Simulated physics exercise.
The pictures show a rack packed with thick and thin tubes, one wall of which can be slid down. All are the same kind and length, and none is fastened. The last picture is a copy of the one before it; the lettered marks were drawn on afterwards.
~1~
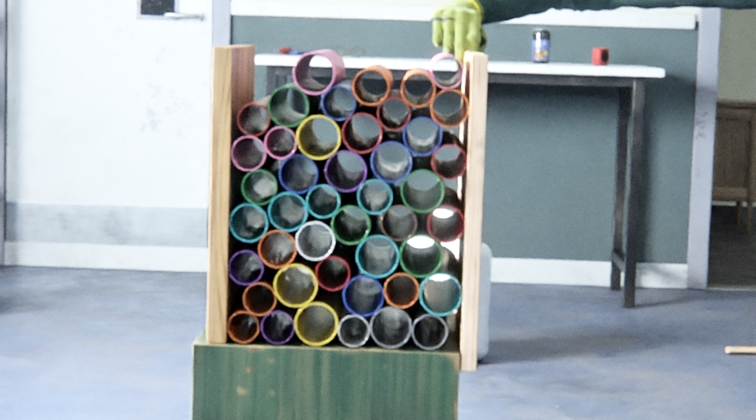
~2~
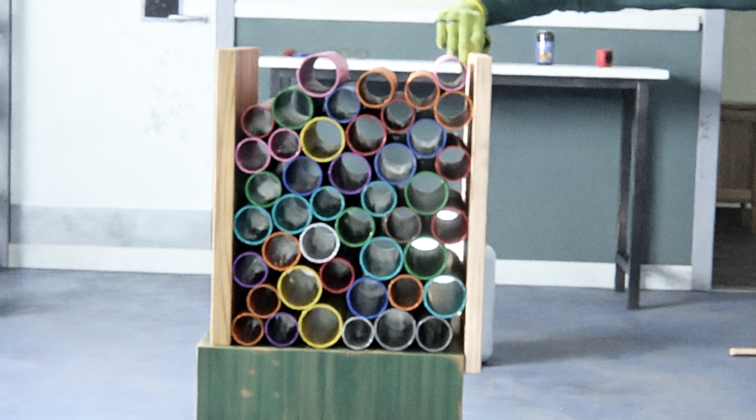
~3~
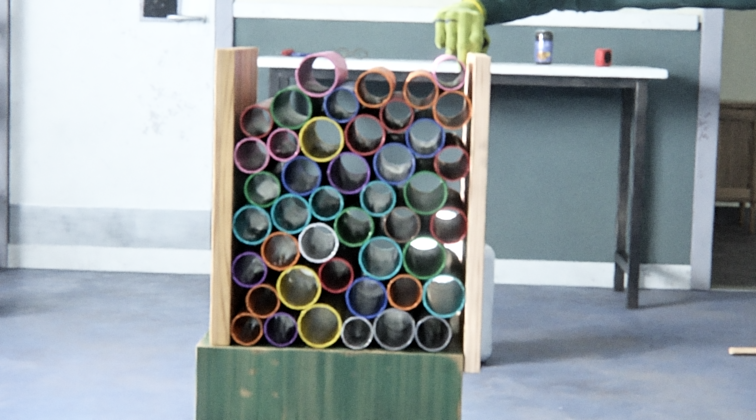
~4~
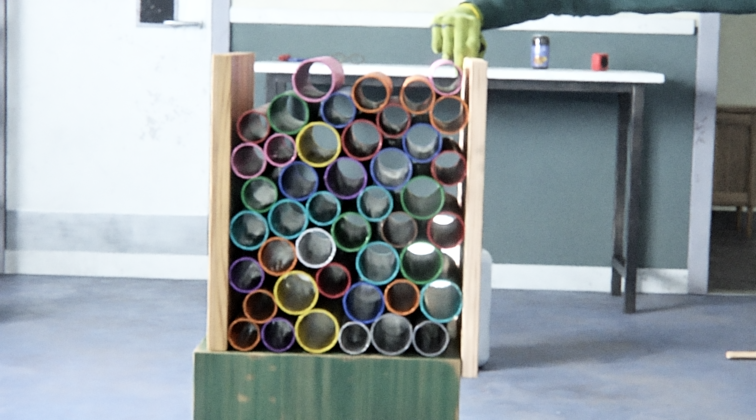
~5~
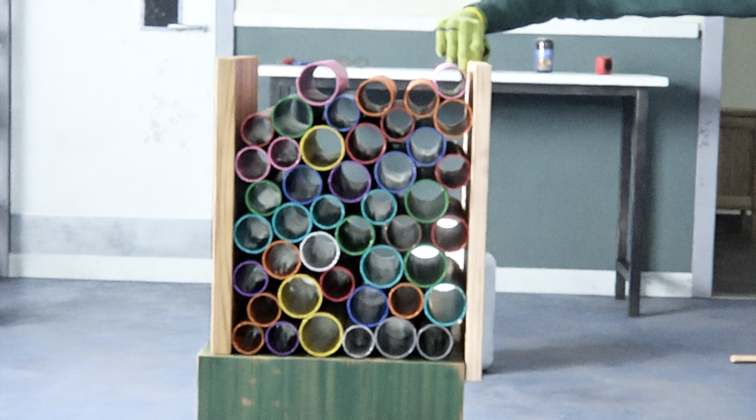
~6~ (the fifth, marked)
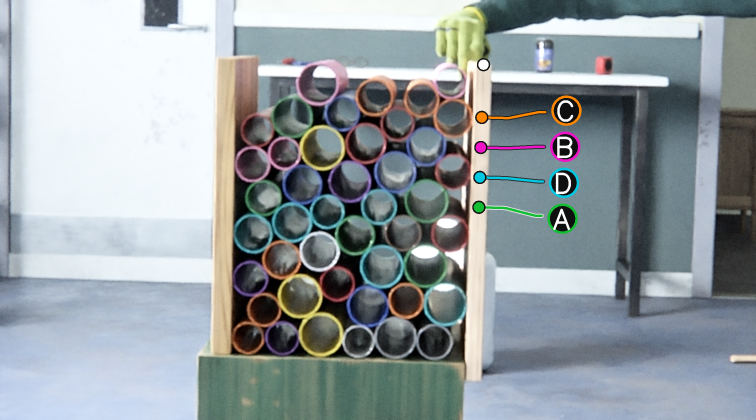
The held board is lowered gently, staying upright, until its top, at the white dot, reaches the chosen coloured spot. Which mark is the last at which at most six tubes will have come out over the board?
A is the limit.
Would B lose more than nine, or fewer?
It loses fewer than nine.
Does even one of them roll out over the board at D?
Yes.
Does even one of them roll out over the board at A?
Yes.
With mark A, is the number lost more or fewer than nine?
At A, fewer than nine.
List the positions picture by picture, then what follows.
In the first frame, a yellow tube (296, 285); an orange tube (278, 249); a turquoise tube (249, 223).
In the second frame, a turquoise tube (253, 225); a green tube (264, 189).
In the third frame, a pink tube (251, 155); a red tube (257, 122).
In the fourth frame, an orange tube (371, 94); side board (470, 205).
In the fifth frame, an orange tube (248, 338); a grey tube (434, 342); a yellow tube (300, 296).
On the marked copy, A at (479, 207); B at (481, 147); C at (482, 117); D at (480, 178); the white dot at (484, 64).
Taking A. A third of the way, top of the board (473, 127).
Two thirds of the way, top of the board (470, 201).
When it is over, top of the board (470, 207), three out over the board.
As for the rest, B none out over the board; C none out over the board; D three out over the board.
